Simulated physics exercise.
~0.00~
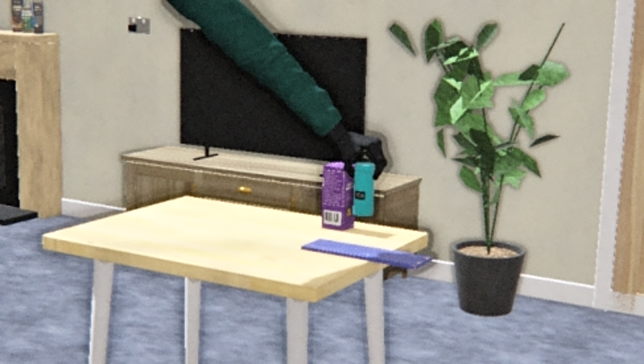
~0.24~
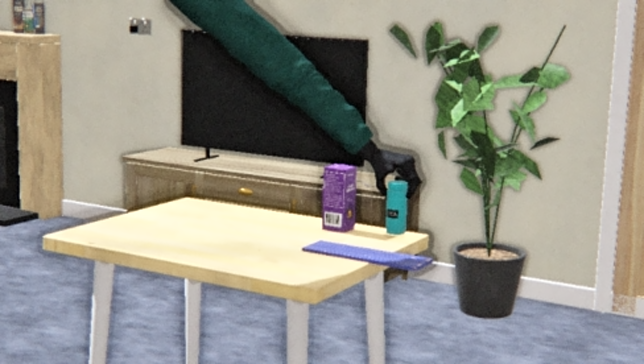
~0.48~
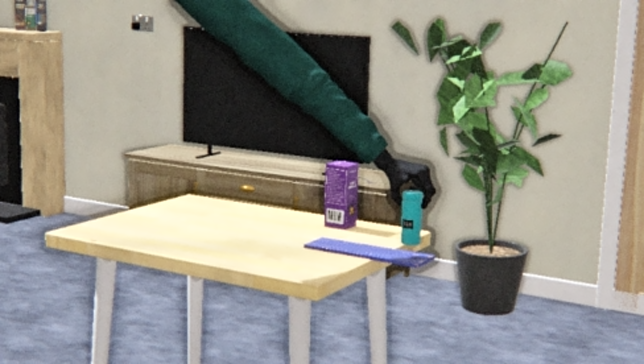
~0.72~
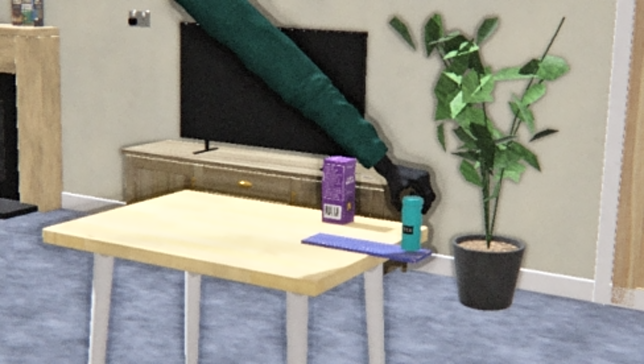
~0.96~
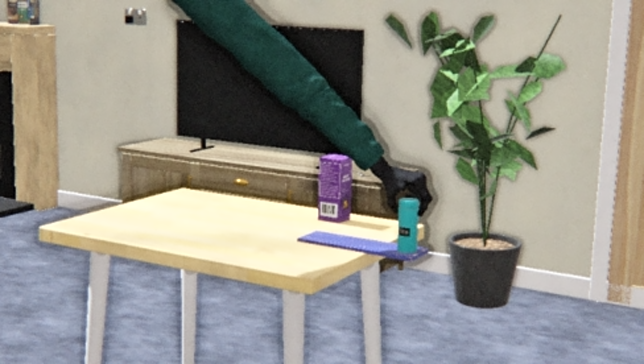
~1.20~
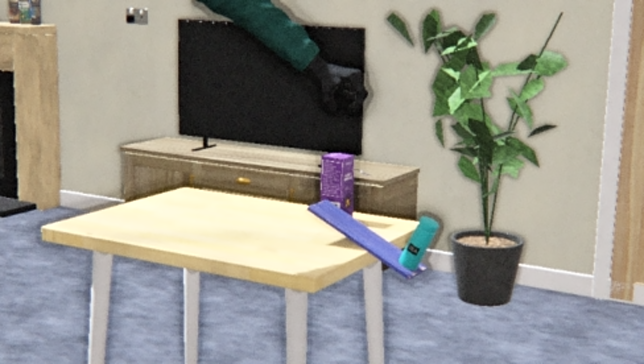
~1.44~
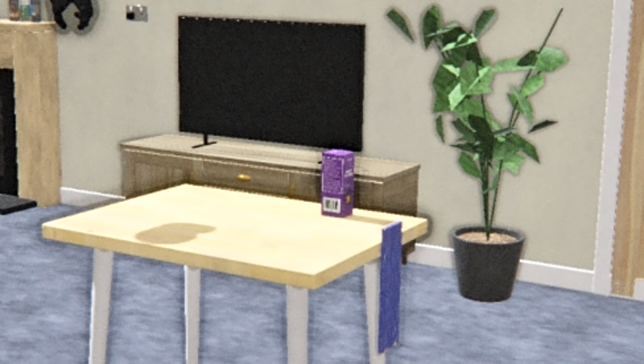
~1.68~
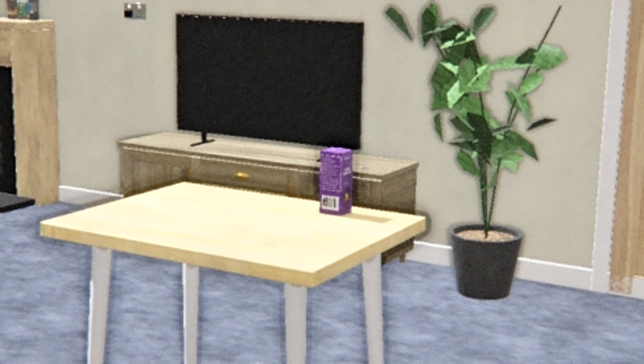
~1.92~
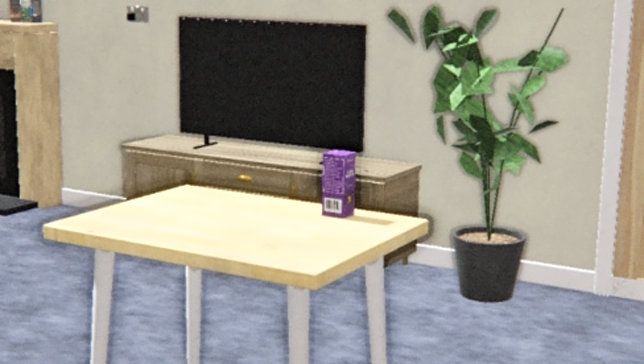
The video shows a gloved hand in a green sleeve placing a turquoise shaker on the overhanging end of a blue plank beside a purple carton. Once released, plank and shaker tip off the table's right edge and drop out of sight, leaving the carton standing.
